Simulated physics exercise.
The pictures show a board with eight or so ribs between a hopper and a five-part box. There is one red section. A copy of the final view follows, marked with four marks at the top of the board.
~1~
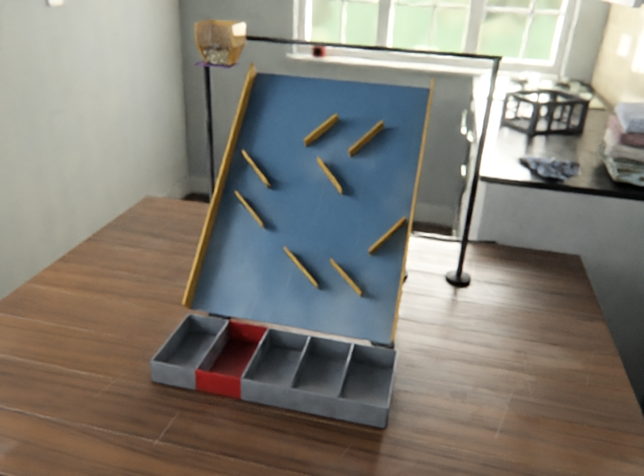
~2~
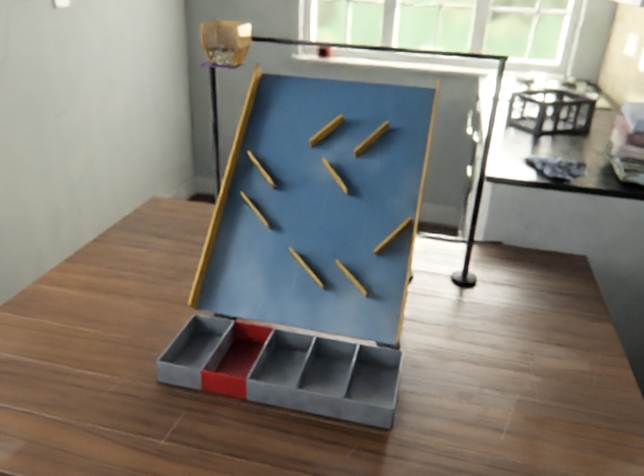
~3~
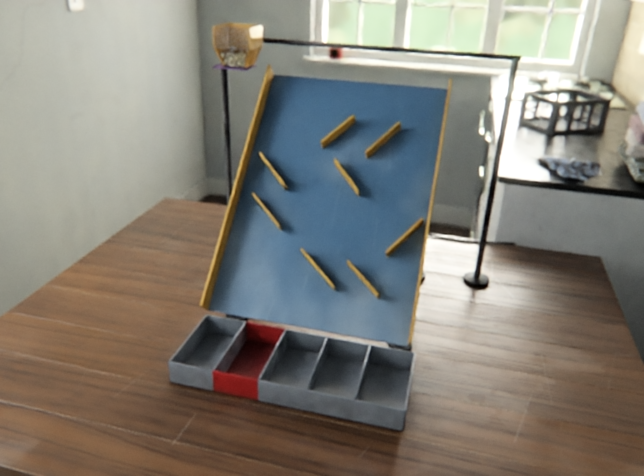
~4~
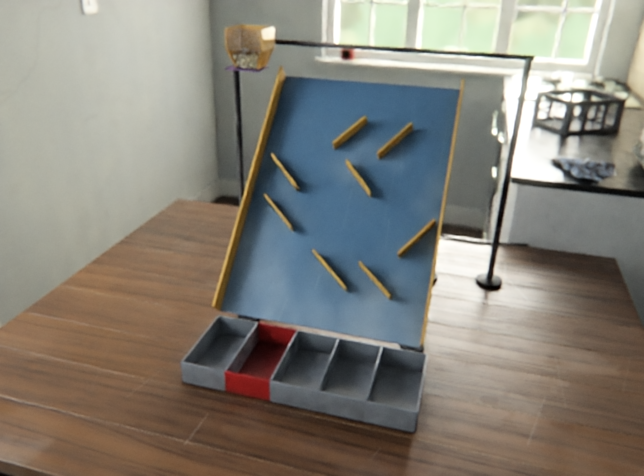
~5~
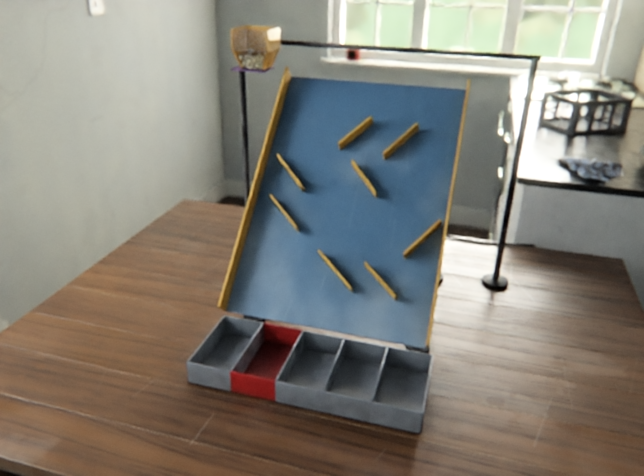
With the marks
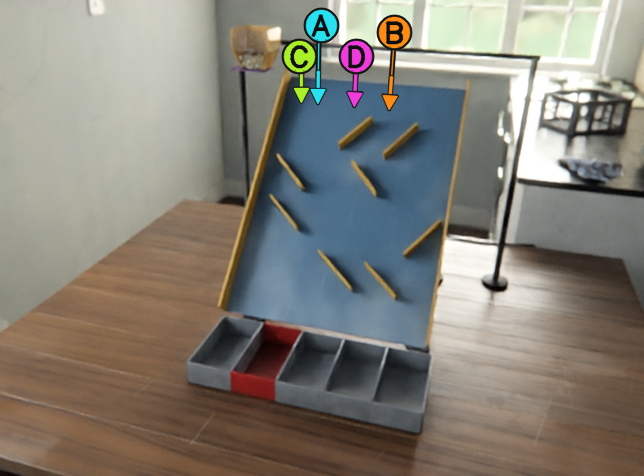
The camera drifted slightly left, shifting the view of a tilted blue board with yellow ribs and a gray five-part box with one red section below, while nothing on the table moved.
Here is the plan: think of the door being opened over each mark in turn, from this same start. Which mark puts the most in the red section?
The answer is mark D.
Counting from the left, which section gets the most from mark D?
It is the second one.
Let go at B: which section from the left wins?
The fifth from the left.
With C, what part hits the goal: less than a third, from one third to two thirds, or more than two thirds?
Mark C gives less than a third.
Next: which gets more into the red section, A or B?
A.
On the marked copy, mark A meets the board at (317, 98); mark B meets the board at (389, 104); mark C meets the board at (301, 97); mark D meets the board at (354, 101).
If A is chosen, close to a quarter in the red section, close to two thirds in other sections.
If B is chosen, only a few in the red section, all but a few in other sections.
If C is chosen, a small share in the red section, the bulk in other sections, a small share held on the board.
If D is chosen, close to two thirds in the red section, close to a third in other sections.
